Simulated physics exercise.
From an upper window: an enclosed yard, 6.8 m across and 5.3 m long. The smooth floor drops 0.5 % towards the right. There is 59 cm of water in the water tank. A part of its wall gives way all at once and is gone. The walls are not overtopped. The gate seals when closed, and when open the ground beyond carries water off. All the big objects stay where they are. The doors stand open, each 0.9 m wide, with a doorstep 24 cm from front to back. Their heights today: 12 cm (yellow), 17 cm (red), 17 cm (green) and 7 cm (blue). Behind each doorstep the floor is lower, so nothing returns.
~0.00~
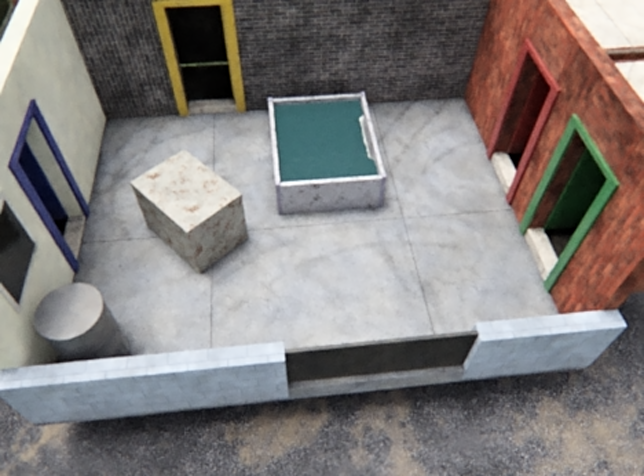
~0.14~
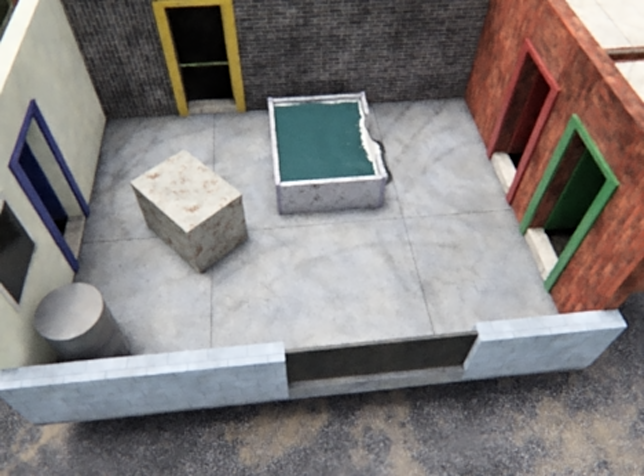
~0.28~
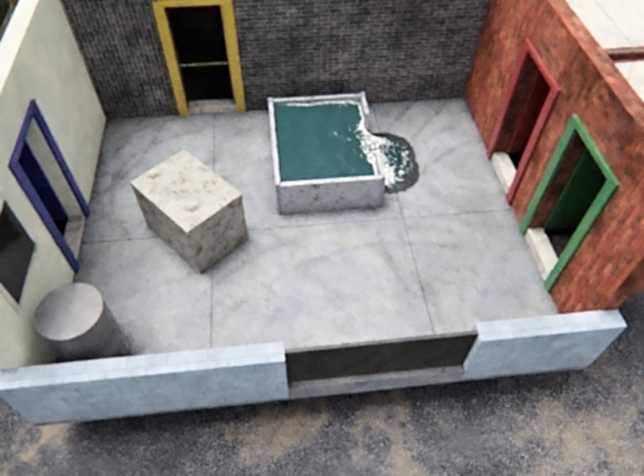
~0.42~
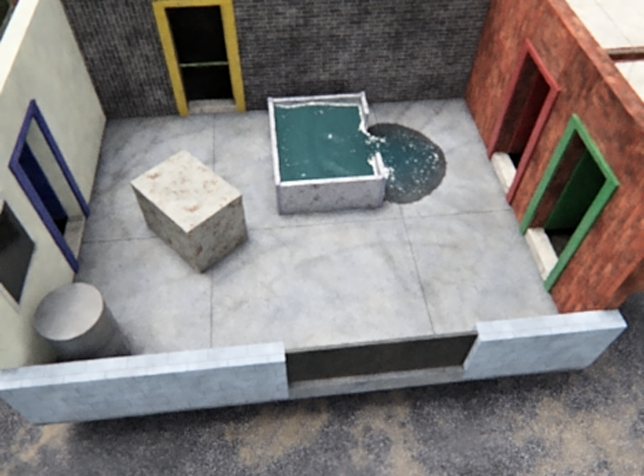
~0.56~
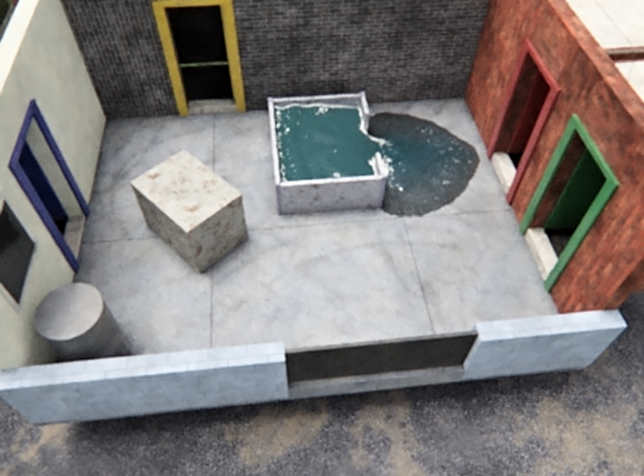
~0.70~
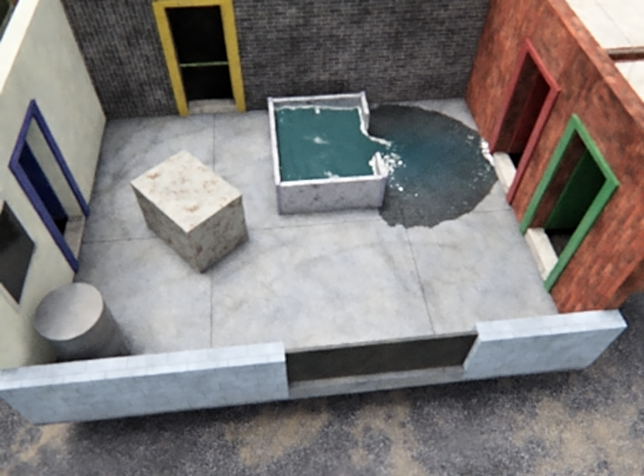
At first, green water lies still in a walled tank in an enclosed yard with blue, yellow, red and green doorways. Part of the tank's right wall gives way, and water pours through the gap, foaming. It spreads across the pale floor in a widening dark pool, reaching close to the red doorway.
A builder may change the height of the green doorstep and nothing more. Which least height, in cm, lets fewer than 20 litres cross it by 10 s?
At least 6 cm or so.
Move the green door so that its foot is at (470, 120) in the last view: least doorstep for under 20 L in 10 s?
Roughly 21 cm.
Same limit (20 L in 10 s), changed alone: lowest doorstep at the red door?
About 23 cm at red.
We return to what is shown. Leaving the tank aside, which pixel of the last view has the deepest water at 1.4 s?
At about (458, 100).
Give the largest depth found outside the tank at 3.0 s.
Up to some 22 cm.
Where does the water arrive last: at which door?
The blue one.
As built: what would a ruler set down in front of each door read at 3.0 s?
In cm: Yellow 0, red 19, green 8, blue 0.
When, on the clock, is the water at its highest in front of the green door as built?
At about 2.0 s.
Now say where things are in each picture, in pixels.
In the first picture, still water, 59 cm deep, in the water tank at (323, 140); the green door at (559, 216) is dry.
In the second picture, water pours out at (368, 155) and has run 0.3 m, to (386, 180); about 6 cm deep outside, 59 cm at the back.
In the third picture, water pours out at (368, 156) and has run 0.8 m, to (410, 154); about 9 cm deep outside, 59 cm at the back.
In the fourth picture, the gap is at (368, 155), the front 1.3 m out at (441, 164); the back of the water tank holds 56 cm.
In the fifth picture, the front is at (474, 161), 1.9 m from the gap at (368, 155); 3.0 m2 of floor is wet, 50 cm left at the back.
In the sixth picture, the gap is at (368, 154), the front 2.2 m out at (496, 172); the back of the water tank holds 50 cm; the green door at (559, 216), 3.2 m from the gap, is still 1.4 m from the nearest water.
After 1.4 s water covers 20 % of the floor, deepest (40 cm) near (458, 100); it has not reached the green door.
After 3.0 s water covers 30 % of the floor, deepest (22 cm) near (558, 331); 8 cm at the green door, 0 litres in over its 17 cm doorstep.
After 10.0 s water covers 95 % of the floor, deepest (8 cm) near (534, 277); 7 cm at the green door, 0 litres in over its 17 cm doorstep.
At the green door as built, the water arrived by 1.5 s and peaked near 11 cm at 2.0 s.
Run again over the same 10 s with other heights there, 26 litres in over 5.5 cm, 16 litres over 6.5 cm. The limit of 20 litres is kept from about 6 cm up.
